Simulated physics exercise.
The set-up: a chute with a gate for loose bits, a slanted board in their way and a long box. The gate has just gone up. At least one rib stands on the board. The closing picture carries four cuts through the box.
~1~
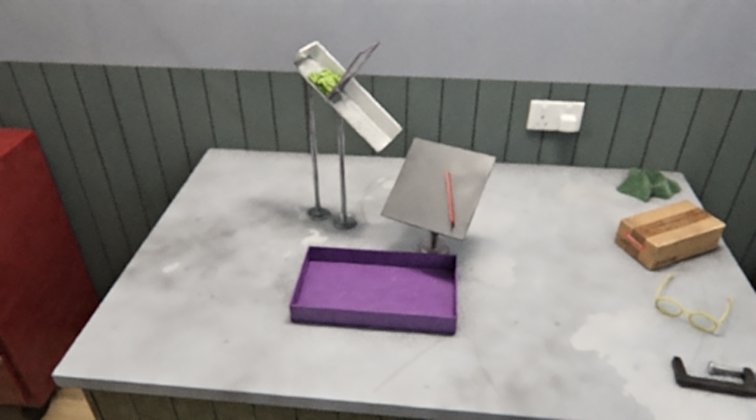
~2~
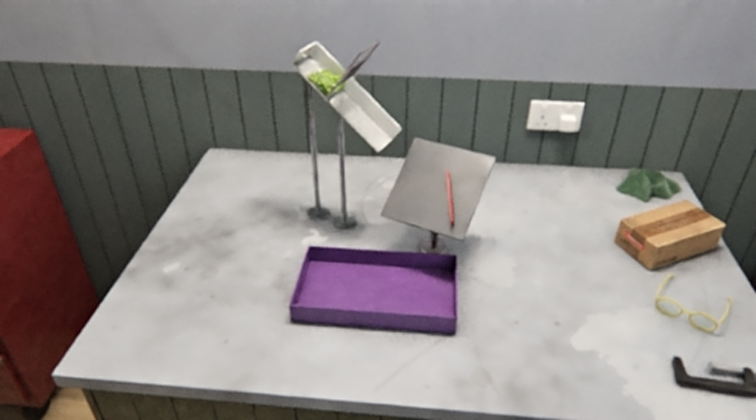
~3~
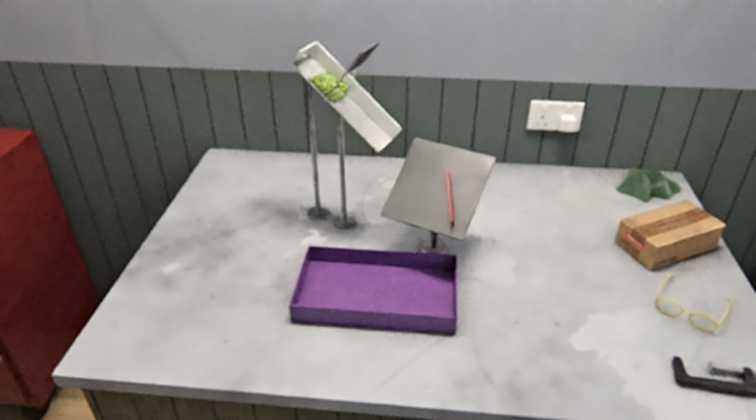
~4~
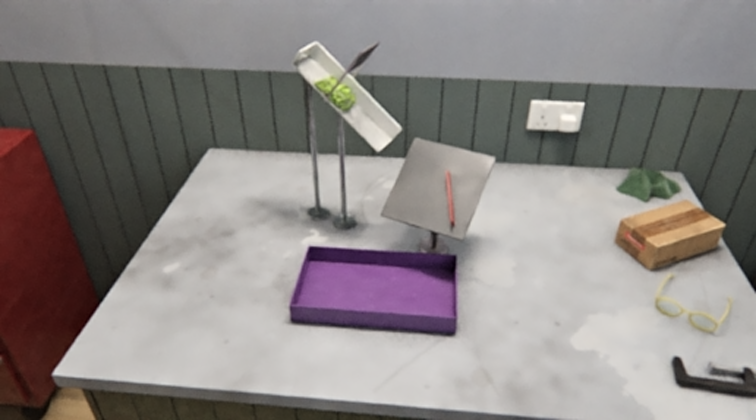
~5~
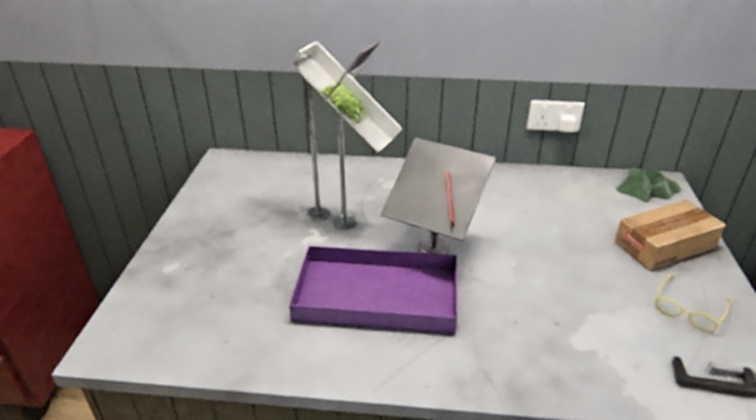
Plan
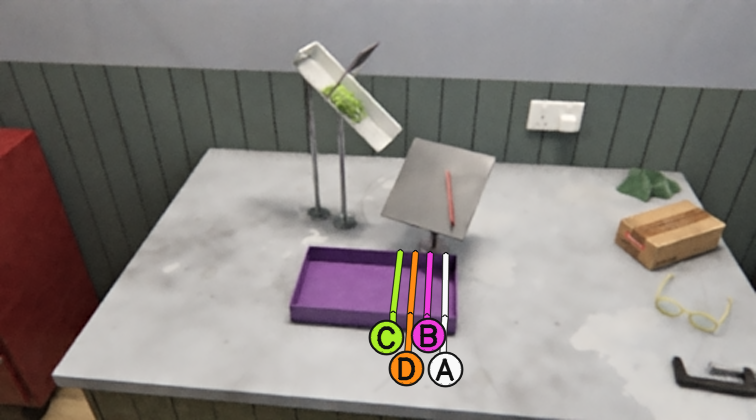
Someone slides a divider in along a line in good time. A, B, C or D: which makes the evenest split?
Line B does it best.
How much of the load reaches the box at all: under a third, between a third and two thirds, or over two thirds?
Over two thirds.
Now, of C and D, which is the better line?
It is D.
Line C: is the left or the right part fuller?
The right side.
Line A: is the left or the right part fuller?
The left side.
On the marked copy, line A crosses the front rim at (444, 316); line B crosses the front rim at (427, 315); line C crosses the front rim at (393, 313); line D crosses the front rim at (410, 314).
With A, of what is caught, most on the left of the divider, about a quarter on the right.
With B, of what is caught, about half on the left of the divider, about half on the right.
With C, of what is caught, a small part on the left of the divider, most on the right.
With D, of what is caught, about a quarter on the left of the divider, about two thirds on the right.
